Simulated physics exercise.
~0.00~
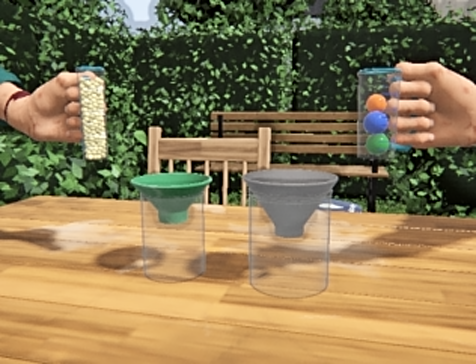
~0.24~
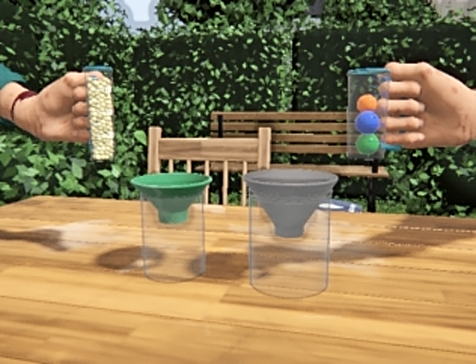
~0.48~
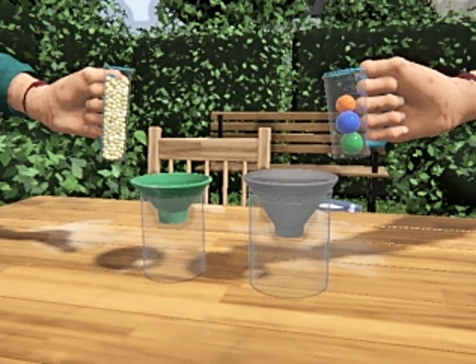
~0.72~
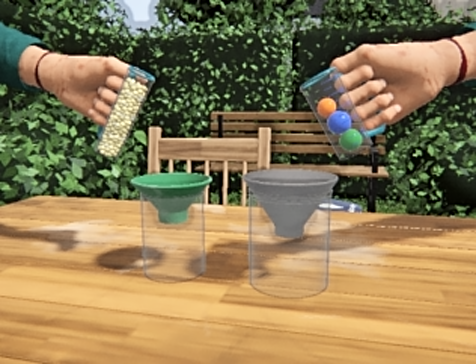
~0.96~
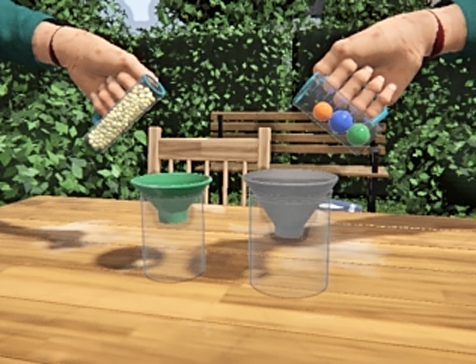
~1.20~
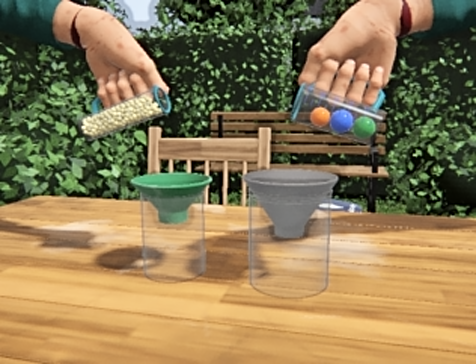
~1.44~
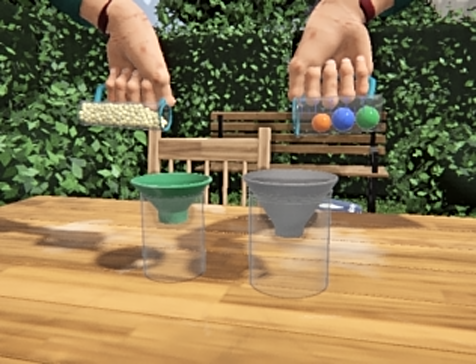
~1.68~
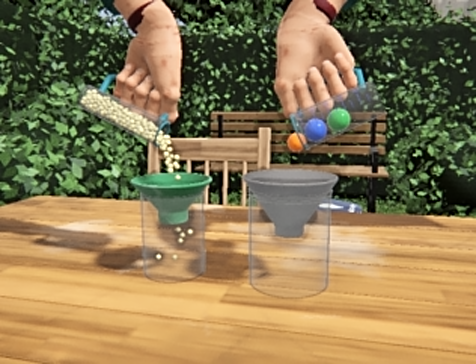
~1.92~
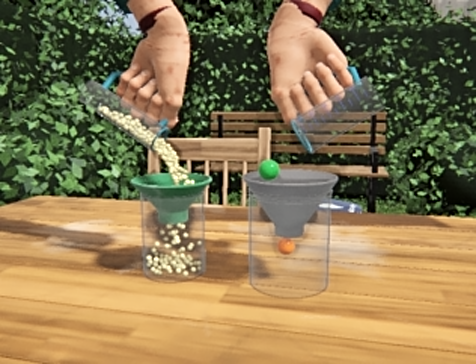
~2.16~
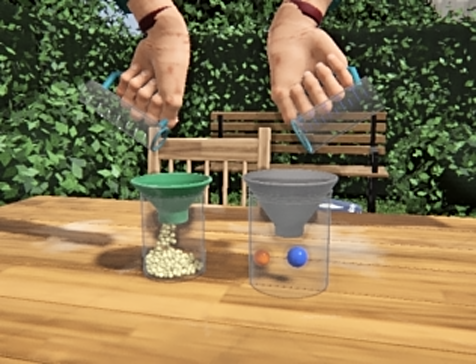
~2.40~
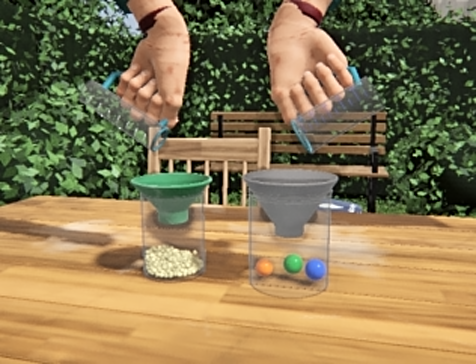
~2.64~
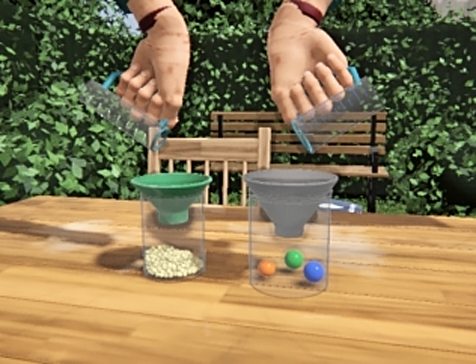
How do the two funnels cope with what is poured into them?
Both funnels run clear, so the pale pieces all end up in the left jar and the three balls all end up in the right jar.
